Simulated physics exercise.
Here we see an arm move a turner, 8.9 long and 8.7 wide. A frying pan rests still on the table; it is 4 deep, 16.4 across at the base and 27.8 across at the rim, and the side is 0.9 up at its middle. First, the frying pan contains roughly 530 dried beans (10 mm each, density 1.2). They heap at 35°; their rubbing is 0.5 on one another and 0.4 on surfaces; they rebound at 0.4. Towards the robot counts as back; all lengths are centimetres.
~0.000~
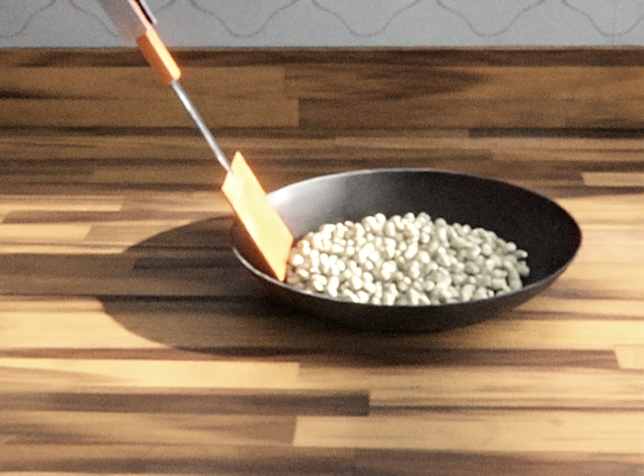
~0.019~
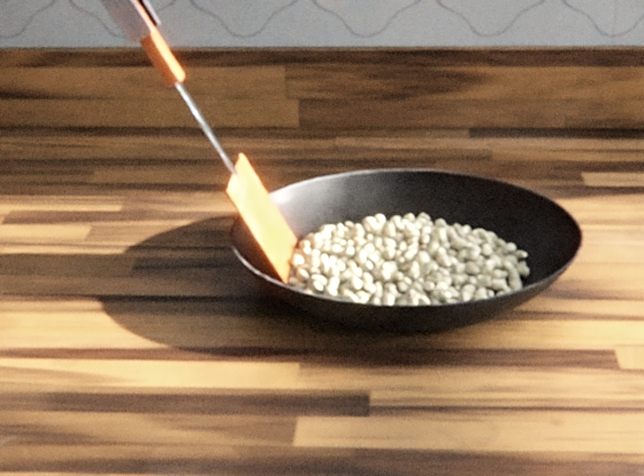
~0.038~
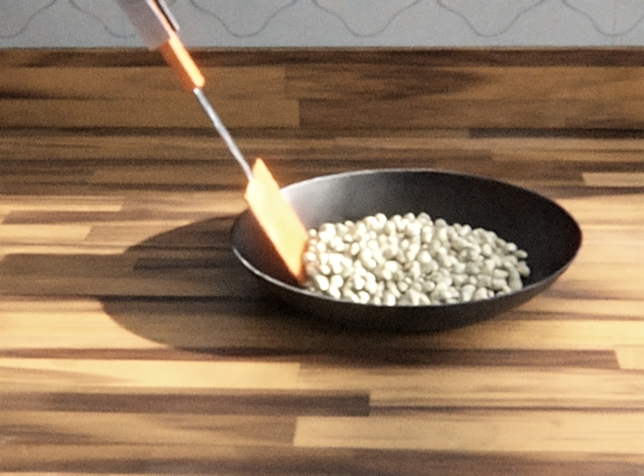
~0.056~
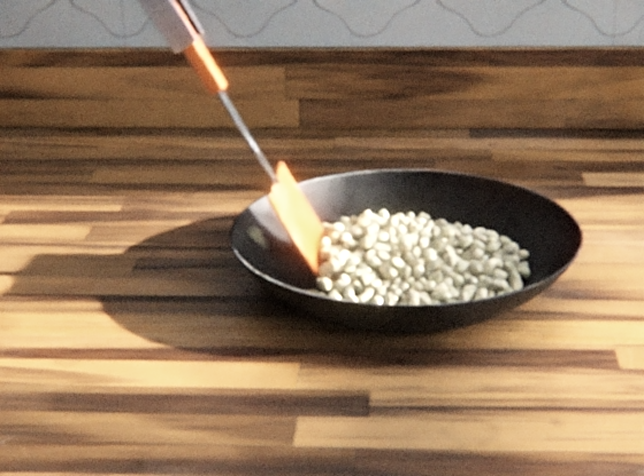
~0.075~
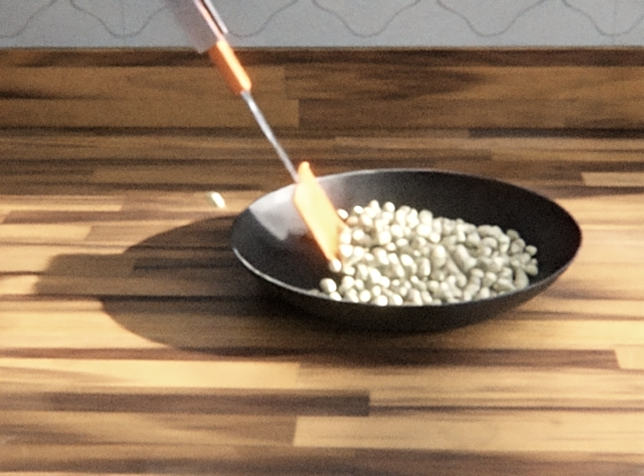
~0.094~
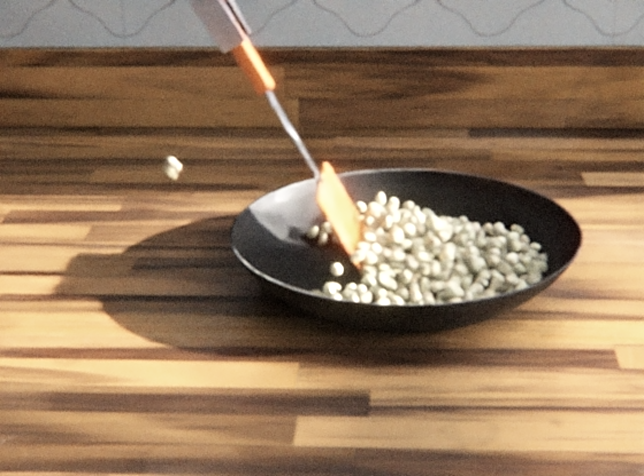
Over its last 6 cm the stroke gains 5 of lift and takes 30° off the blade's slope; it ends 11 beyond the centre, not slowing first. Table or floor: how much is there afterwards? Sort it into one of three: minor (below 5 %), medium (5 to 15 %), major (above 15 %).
Major, above 15 %.
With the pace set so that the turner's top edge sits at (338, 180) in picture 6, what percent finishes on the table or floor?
About 25 percent.
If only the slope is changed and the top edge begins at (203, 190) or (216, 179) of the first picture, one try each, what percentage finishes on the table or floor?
About 20 and 25 per cent.
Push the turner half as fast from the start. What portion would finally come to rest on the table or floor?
Then about 15 per cent.
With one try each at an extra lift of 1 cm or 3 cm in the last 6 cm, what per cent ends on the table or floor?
You'd get some 45 per cent with the first setting and some 35 per cent with the second.
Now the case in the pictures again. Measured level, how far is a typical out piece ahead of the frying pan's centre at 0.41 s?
The distance is around 24 cm.
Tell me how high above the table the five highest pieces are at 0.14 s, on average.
Height: Approx. 9 cm.
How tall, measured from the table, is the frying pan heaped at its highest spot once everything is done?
It reaches around 4.0 cm.
After 0.14 s, sloping 61°, highest piece 17 above the table; 527 in the frying pan, 2 on the blade or in flight.
After 0.19 s, sloping 52°, highest piece 21 above the table; 525 in the frying pan, 4 on the blade or in flight.
After 0.41 s, sloping 31°, highest piece 15 above the table; 394 in the frying pan, 84 on the table or floor, 51 on the blade or in flight.
After 1.46 s, sloping 31°, highest piece 4 above the table; 394 in the frying pan, 135 on the table or floor.
At rest, 394 in the frying pan, 135 on the table or floor. That is 26 % on the table or floor.
